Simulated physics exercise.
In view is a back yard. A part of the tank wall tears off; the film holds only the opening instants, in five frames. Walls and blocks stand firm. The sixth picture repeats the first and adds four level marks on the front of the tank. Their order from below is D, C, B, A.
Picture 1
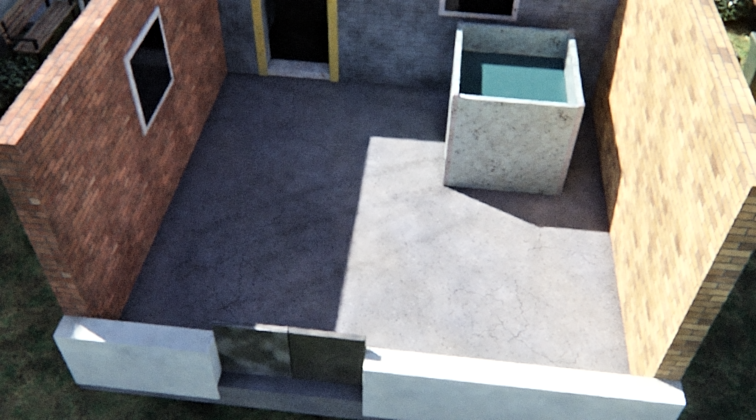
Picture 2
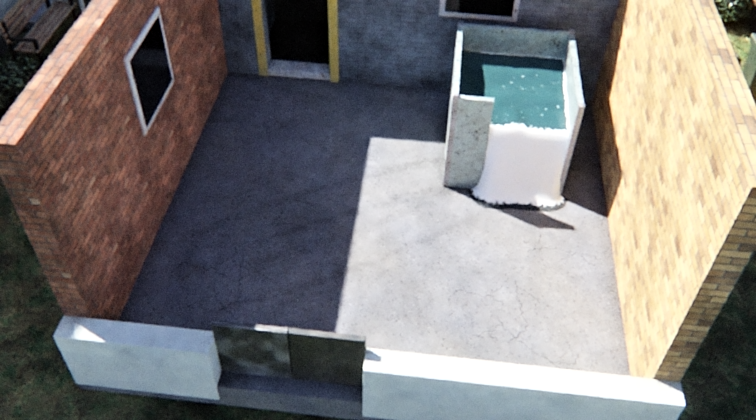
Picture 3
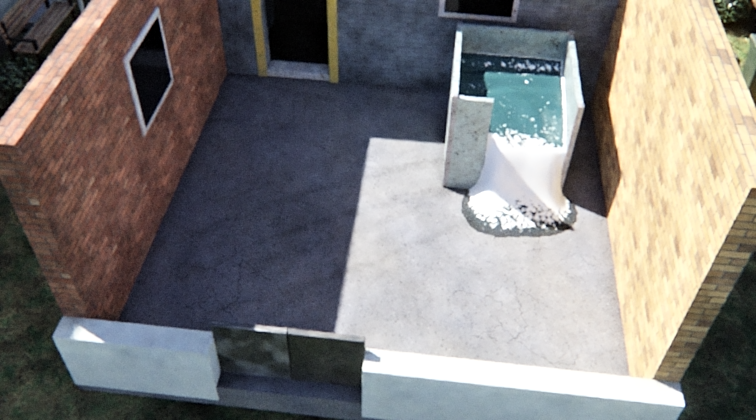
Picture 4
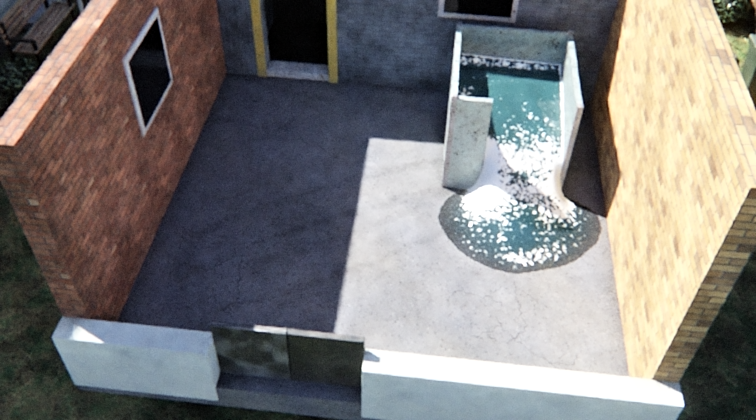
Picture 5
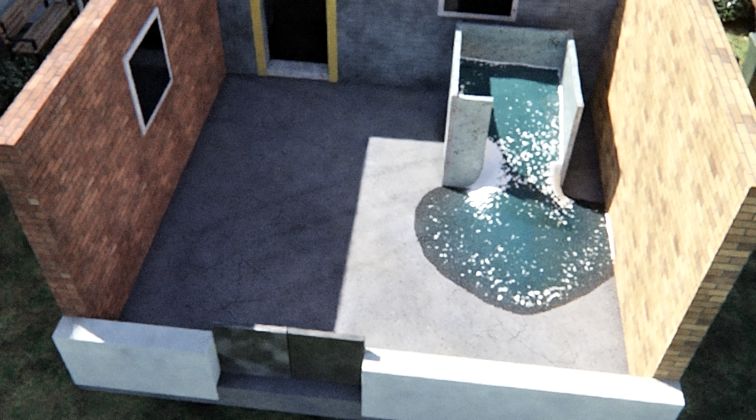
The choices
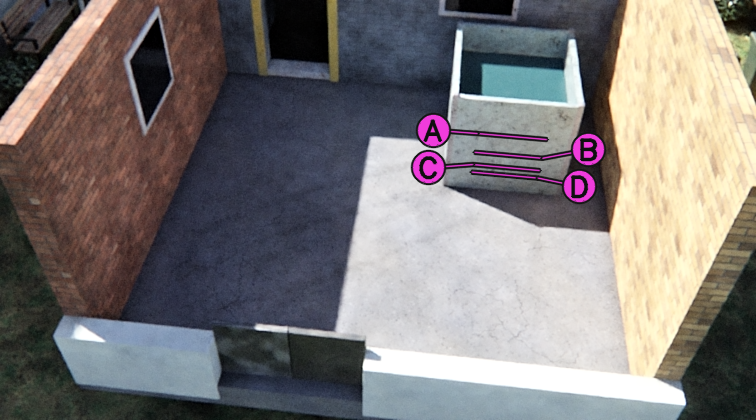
Water pours from the open front of a pale stone tank at the upper right of a walled back yard, seen from high above by a still camera. Brick walls flank the grey paving, with a yellow-framed doorway at the back and a dark gate between low white walls in front. The white, foaming sheet drops to the ground, then spreads forward and sideways in a widening, rounded teal pool flecked with white.
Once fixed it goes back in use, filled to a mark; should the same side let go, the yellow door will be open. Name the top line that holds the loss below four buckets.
Take A.
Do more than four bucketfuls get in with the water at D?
No.
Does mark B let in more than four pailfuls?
No.
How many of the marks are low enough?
All four.
On the marked copy, A at (512, 136); B at (508, 155); C at (506, 167); D at (504, 175); from the bottom up D, C, B, A.
With A, a bucket or two gets in.
With B, nothing gets over.
With C, nothing gets over.
With D, nothing gets over.
